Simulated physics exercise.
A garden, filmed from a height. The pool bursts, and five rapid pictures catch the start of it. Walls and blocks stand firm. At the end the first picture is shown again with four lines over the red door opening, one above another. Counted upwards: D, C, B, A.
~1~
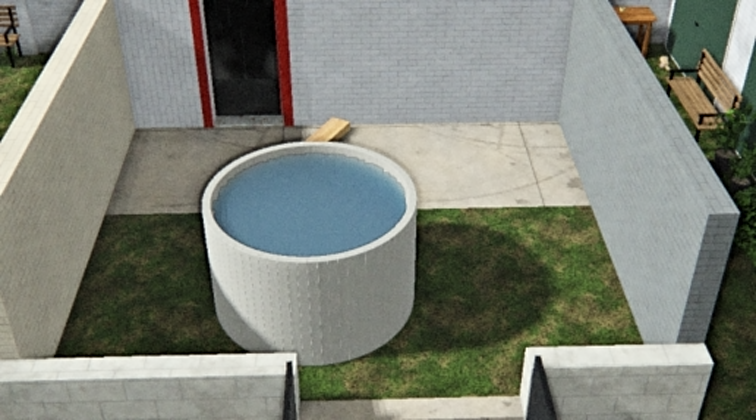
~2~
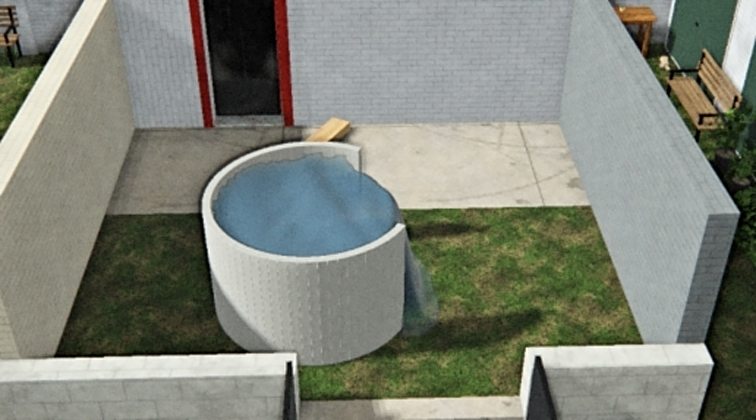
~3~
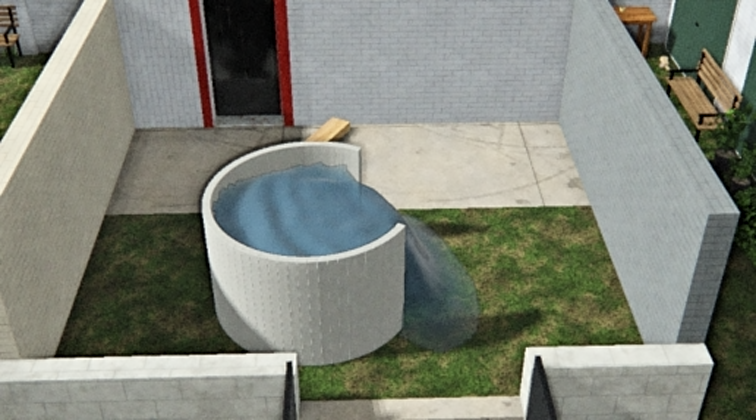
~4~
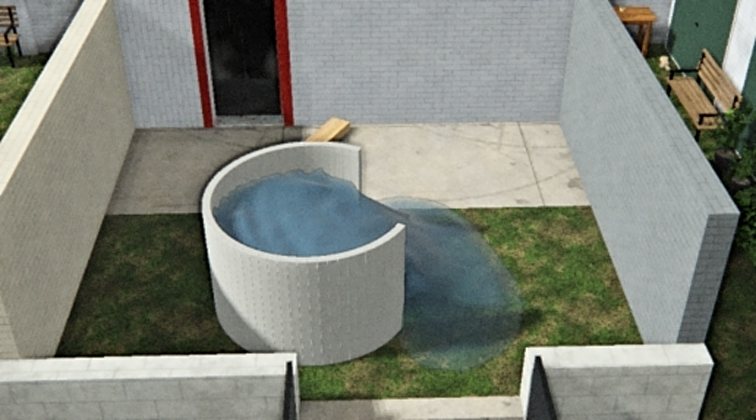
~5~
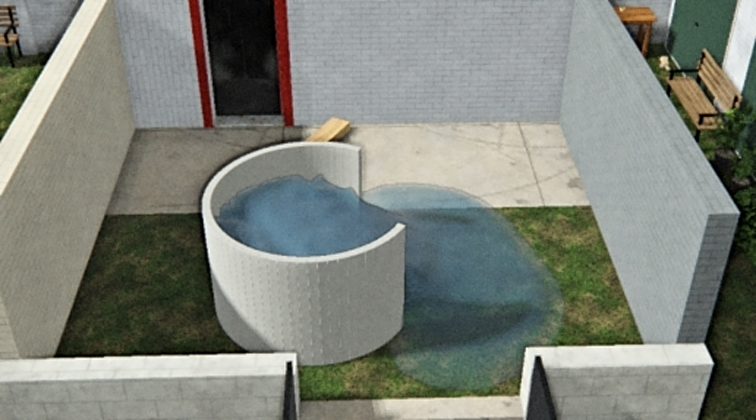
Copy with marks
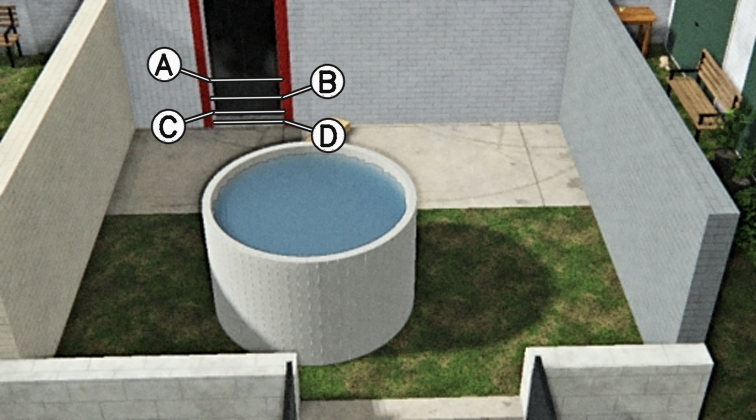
Water pouring through a gap opened in the right side of a round white brick pool, spreading across the walled yard's grass.
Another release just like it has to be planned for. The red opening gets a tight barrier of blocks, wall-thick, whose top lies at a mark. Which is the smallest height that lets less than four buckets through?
Take D.
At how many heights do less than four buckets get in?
All four.
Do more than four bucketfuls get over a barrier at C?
No, not at all.
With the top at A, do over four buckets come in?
No, that is safe.
On the marked copy, A at (245, 79); B at (247, 97); C at (248, 112); D at (249, 121); from the bottom up D, C, B, A.
If A is chosen, nothing gets over.
If B is chosen, nothing gets over.
If C is chosen, nothing gets over.
If D is chosen, a splash gets over, under a bucket.
